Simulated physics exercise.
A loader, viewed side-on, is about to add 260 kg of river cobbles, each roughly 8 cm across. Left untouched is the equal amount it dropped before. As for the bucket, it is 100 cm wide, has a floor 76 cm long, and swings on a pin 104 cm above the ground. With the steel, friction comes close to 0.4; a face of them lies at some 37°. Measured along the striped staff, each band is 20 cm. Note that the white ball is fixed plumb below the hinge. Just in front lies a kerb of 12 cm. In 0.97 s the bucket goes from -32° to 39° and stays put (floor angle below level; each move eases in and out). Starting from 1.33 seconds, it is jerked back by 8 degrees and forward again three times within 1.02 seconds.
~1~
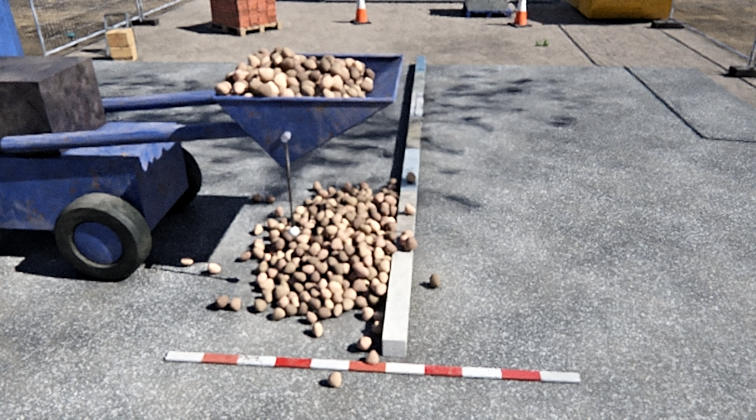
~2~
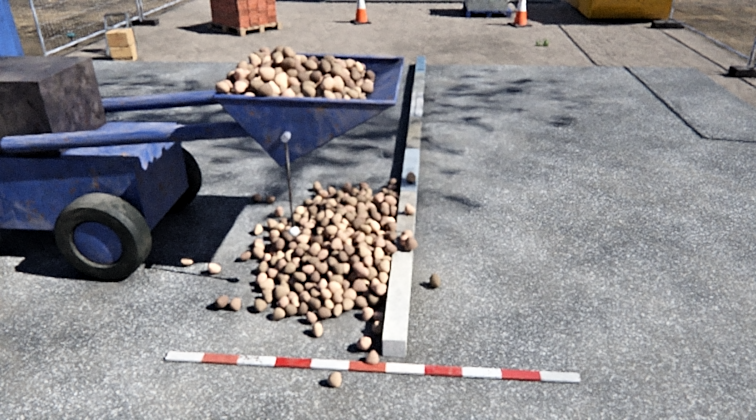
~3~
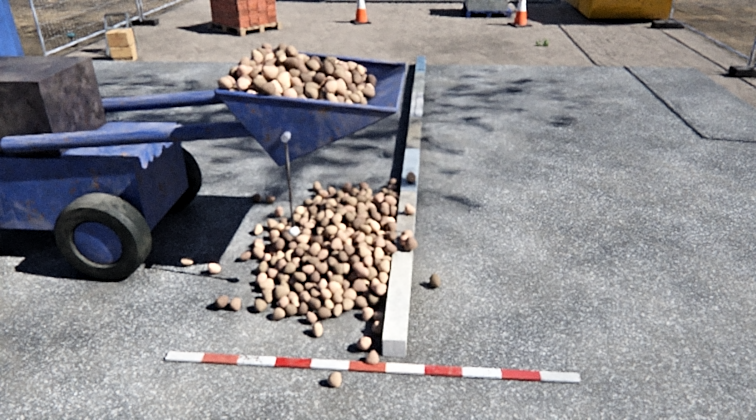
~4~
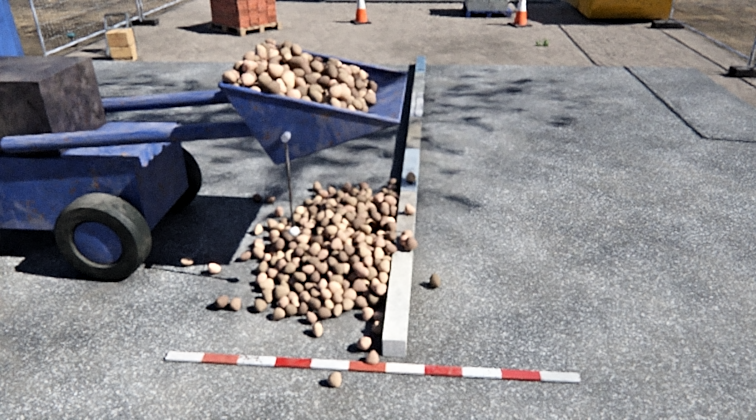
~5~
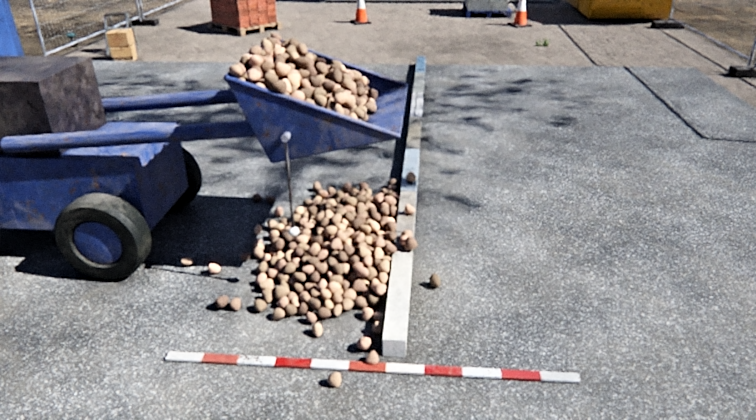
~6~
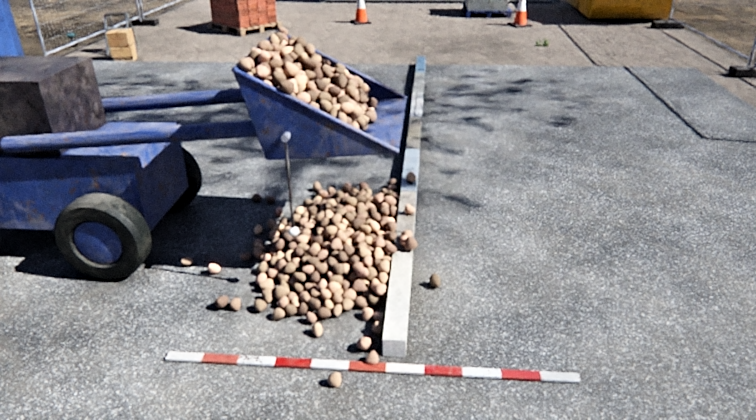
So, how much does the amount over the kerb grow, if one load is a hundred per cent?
It grows by around 84 per cent.
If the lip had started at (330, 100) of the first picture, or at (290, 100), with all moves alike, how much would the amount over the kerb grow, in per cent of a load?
First place: Roughly 35 %; second place: Roughly 10 %.
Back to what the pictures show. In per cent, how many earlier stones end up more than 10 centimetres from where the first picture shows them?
Near 0 per cent, I reckon.
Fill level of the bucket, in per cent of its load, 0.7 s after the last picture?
Still inside: Some 55 %.
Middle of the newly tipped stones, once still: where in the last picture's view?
(460, 245).
Then, 0.3 s after the last picture the floor is at 28°; in per cent of one load, 99 in the bucket, 100 on this side of the kerb; the foremost stones are at (407, 225).
Then, 0.7 s after the last picture the floor is at 39°; in per cent of one load, 57 in the bucket, 137 on this side of the kerb, 7 over the kerb; the foremost stones are at (432, 241).
Then, 2.4 s after the last picture the floor is at 39°; in per cent of one load, 0 in the bucket, 116 on this side of the kerb, 84 over the kerb; the foremost stones are at (632, 222).
Then, 4.8 s after the last picture the floor is at 39°; in per cent of one load, 0 in the bucket, 116 on this side of the kerb, 84 over the kerb; the foremost stones are at (632, 222). Net gain over the kerb, 84.
